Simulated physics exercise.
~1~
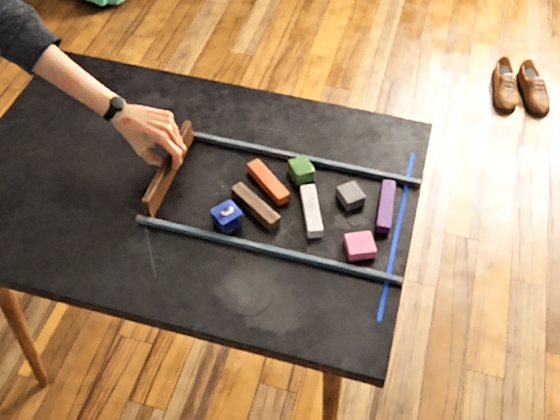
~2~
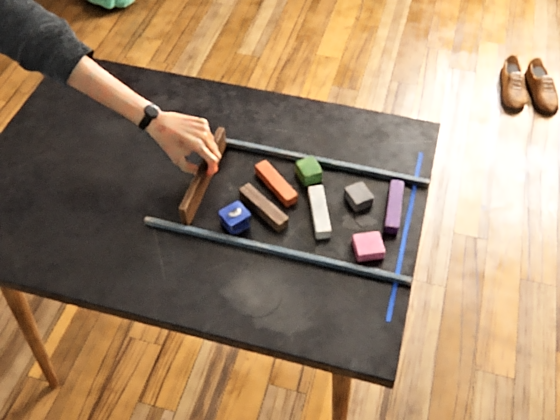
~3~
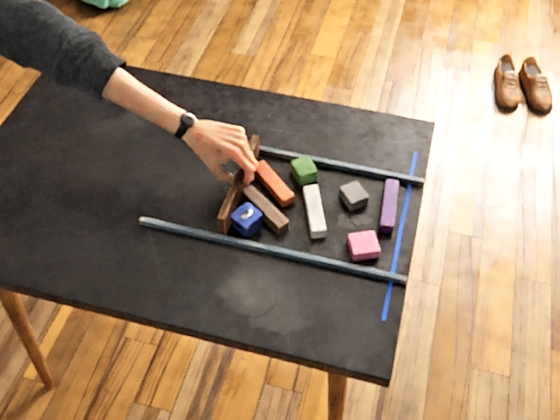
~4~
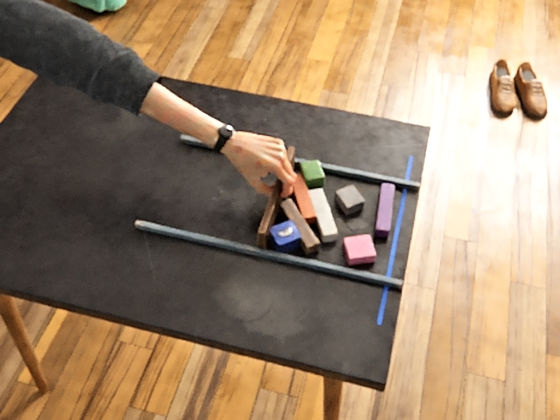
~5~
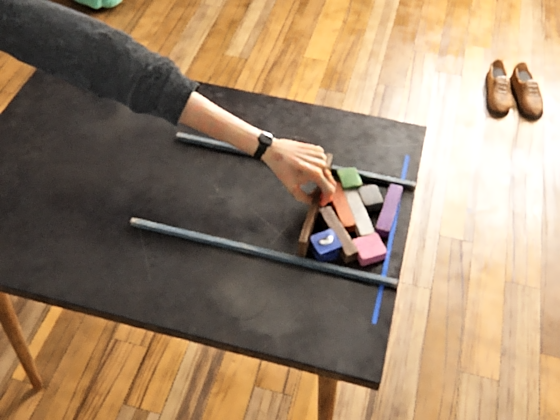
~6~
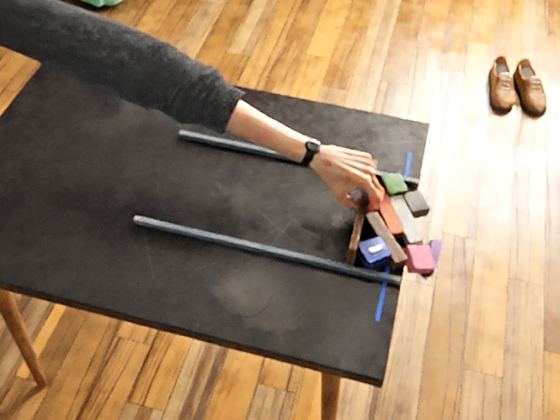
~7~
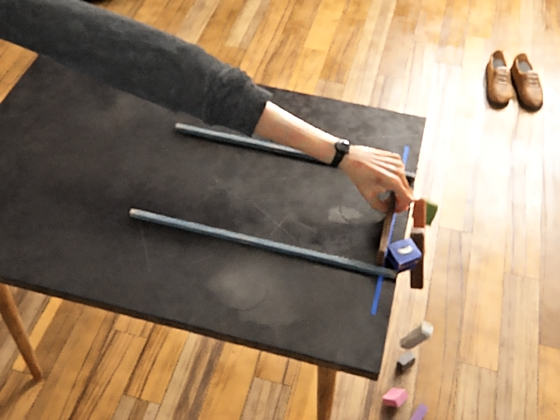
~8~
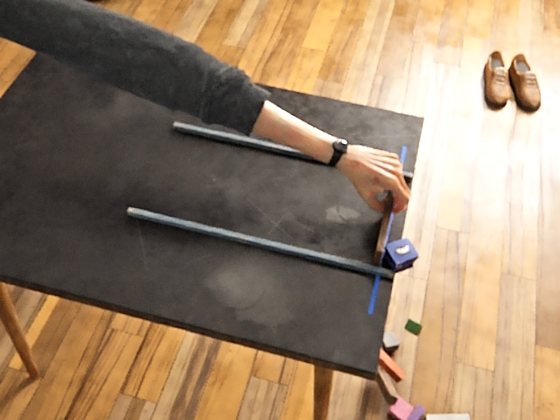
The clip shows a hand sliding an upright wooden board along a channel on a dark table, bunching coloured bars and blocks together and pushing them right past blue tape. Most tumble off the end to the floor, while a blue block remains at the edge beside the stopped board.
